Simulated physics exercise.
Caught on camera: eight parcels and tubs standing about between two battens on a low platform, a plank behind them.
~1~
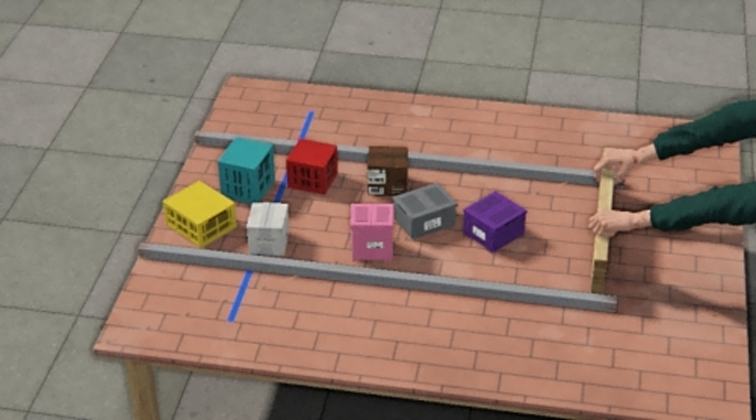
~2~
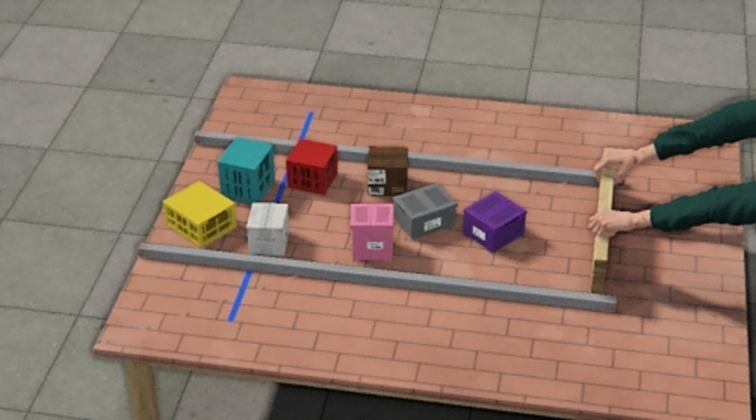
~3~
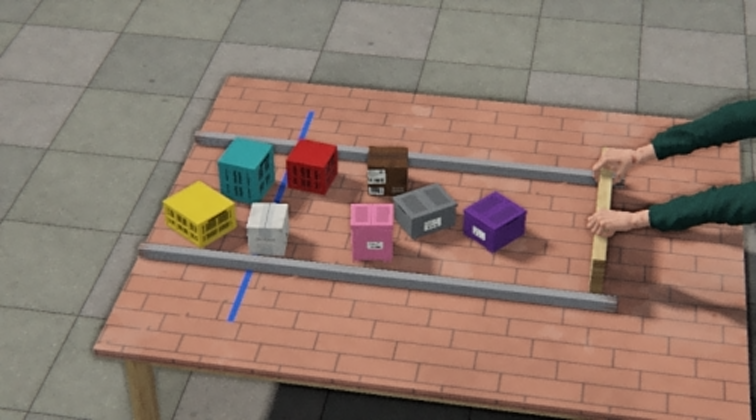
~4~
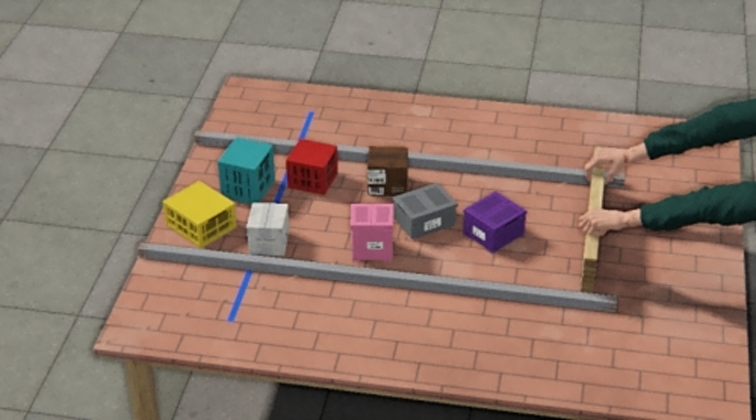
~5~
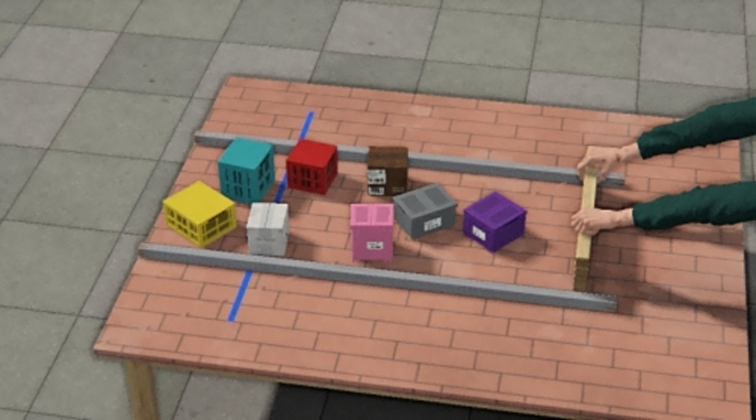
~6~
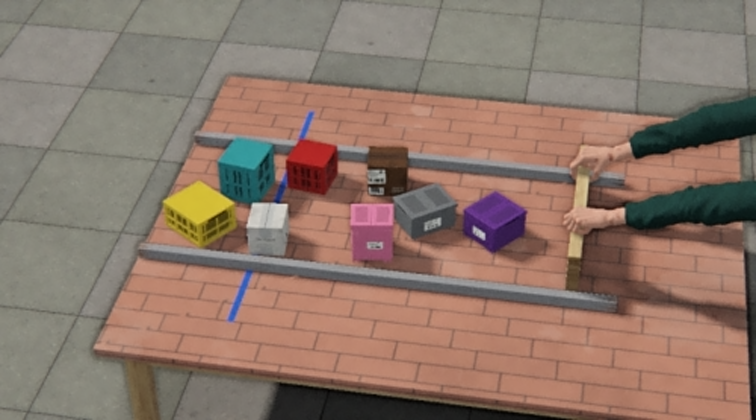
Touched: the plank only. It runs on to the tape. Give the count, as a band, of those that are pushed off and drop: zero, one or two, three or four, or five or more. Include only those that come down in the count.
Nothing is pushed off.
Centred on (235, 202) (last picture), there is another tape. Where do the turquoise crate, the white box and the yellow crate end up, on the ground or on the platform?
Lab note: Turquoise crate comes off; white box is safe; yellow crate comes off.
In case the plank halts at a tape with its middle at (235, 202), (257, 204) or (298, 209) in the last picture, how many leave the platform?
In order: 2, 2 and 0.
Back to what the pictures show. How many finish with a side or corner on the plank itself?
It's 3 of them.
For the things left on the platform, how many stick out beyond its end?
2 overhanging.
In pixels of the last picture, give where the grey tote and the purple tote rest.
Roughly at (232, 180) and at (248, 208), in that order.
Soon after, none off yet; yellow crate at rest near (200, 214); turquoise crate at rest near (247, 171); white box at rest near (268, 229).
In the end, the number that fall off is zero.
